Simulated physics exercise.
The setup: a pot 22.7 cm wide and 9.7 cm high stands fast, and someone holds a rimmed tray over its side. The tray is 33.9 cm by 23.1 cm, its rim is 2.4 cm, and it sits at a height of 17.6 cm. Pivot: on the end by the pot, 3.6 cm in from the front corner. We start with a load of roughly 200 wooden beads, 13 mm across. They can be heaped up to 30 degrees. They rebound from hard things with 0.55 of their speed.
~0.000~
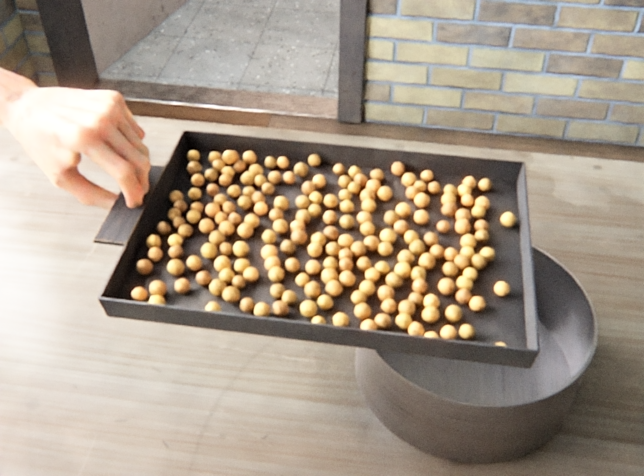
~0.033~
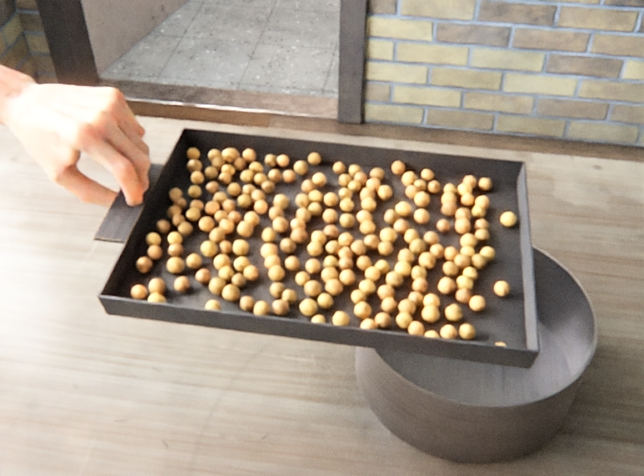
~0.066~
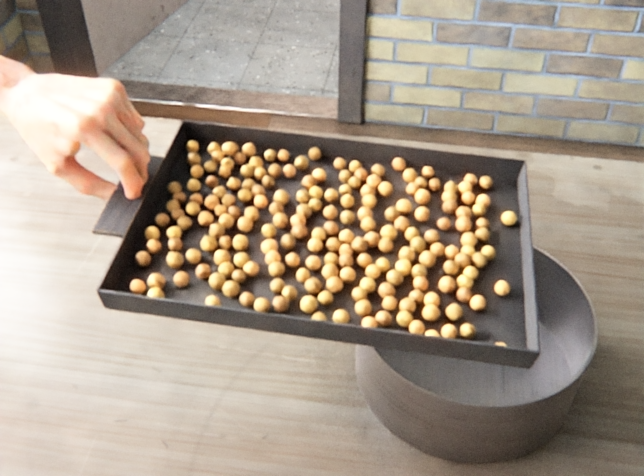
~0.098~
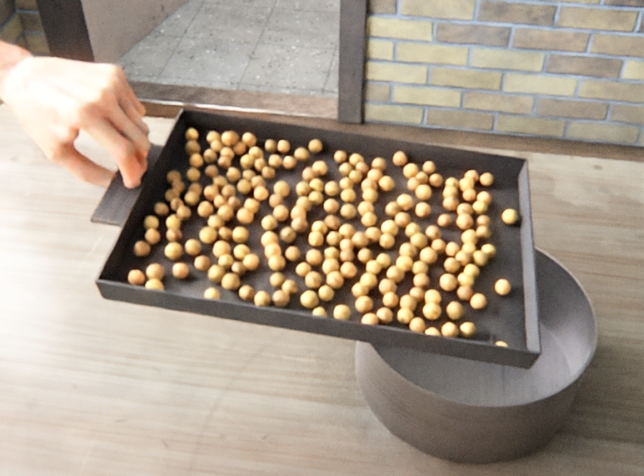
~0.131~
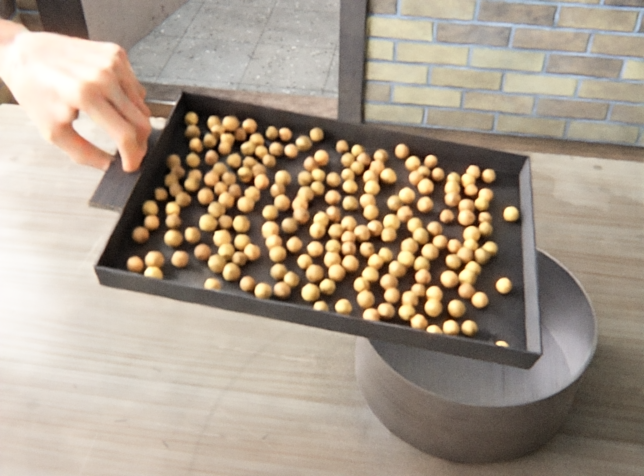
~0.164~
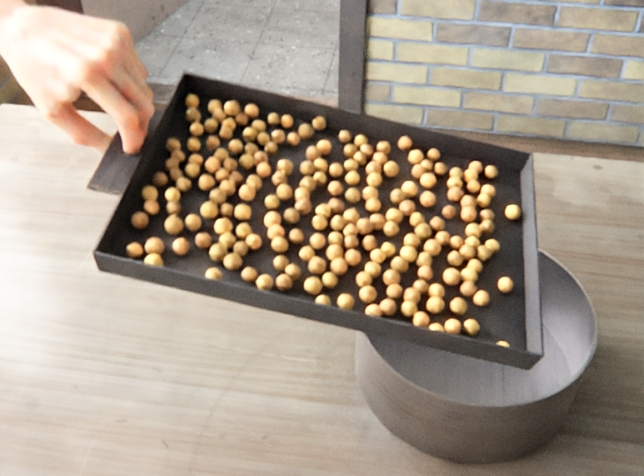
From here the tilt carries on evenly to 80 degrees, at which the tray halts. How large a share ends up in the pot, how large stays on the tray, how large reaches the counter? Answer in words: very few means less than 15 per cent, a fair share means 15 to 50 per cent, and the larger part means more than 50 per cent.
Pot: Very few. Tray: A fair share. Counter: The larger part.
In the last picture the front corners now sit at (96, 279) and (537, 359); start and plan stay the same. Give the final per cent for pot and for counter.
Pot 0; counter 80.
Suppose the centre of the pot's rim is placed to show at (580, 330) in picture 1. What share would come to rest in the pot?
30 %.
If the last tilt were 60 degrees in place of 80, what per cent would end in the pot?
I'd put it at close to 0 per cent.
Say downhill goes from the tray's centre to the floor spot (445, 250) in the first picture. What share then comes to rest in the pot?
Roughly 30 percent of them.
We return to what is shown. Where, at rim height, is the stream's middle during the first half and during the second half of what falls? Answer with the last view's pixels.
Earlier half at about (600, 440), later half at about (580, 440) in pixels.
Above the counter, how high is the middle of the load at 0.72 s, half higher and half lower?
About 26 centimetres.
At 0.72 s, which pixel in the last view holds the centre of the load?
Near (536, 246).
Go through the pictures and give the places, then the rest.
The first frame shows tray tilt 0 degrees, front corners at (102, 296) and (536, 348); middle of the pieces at (331, 234); pot at (476, 307).
The second frame shows tray tilt 0 degrees, front corners at (102, 294) and (536, 349); middle of the pieces at (331, 232).
The third frame shows tray tilt 2 degrees, front corners at (101, 288) and (537, 349); middle of the pieces at (331, 229).
The fourth frame shows tray tilt 4 degrees, front corners at (99, 279) and (538, 350), lowest corner right front; middle of the pieces at (332, 223).
The fifth frame shows tray tilt 7 degrees, front corners at (98, 265) and (539, 351), lowest corner right front; middle of the pieces at (334, 215).
The sixth frame shows tray tilt 11 degrees, front corners at (97, 250) and (540, 353), lowest corner right front; middle of the pieces at (336, 206); pot at (476, 307). Its pace works out near 100 degrees a second.
After 0.50 s, tilt 45 degrees; the tray holds 100 %, the pot 0 %.
After 0.72 s, tilt 67 degrees; the tray holds 100 %, the pot 0 %.
After 1.06 s, tilt 80 degrees; the tray holds 60 %, the pot 0 %.
In the end, at 2.3 s, pot 0 %, tray 30 %, counter 70 %.
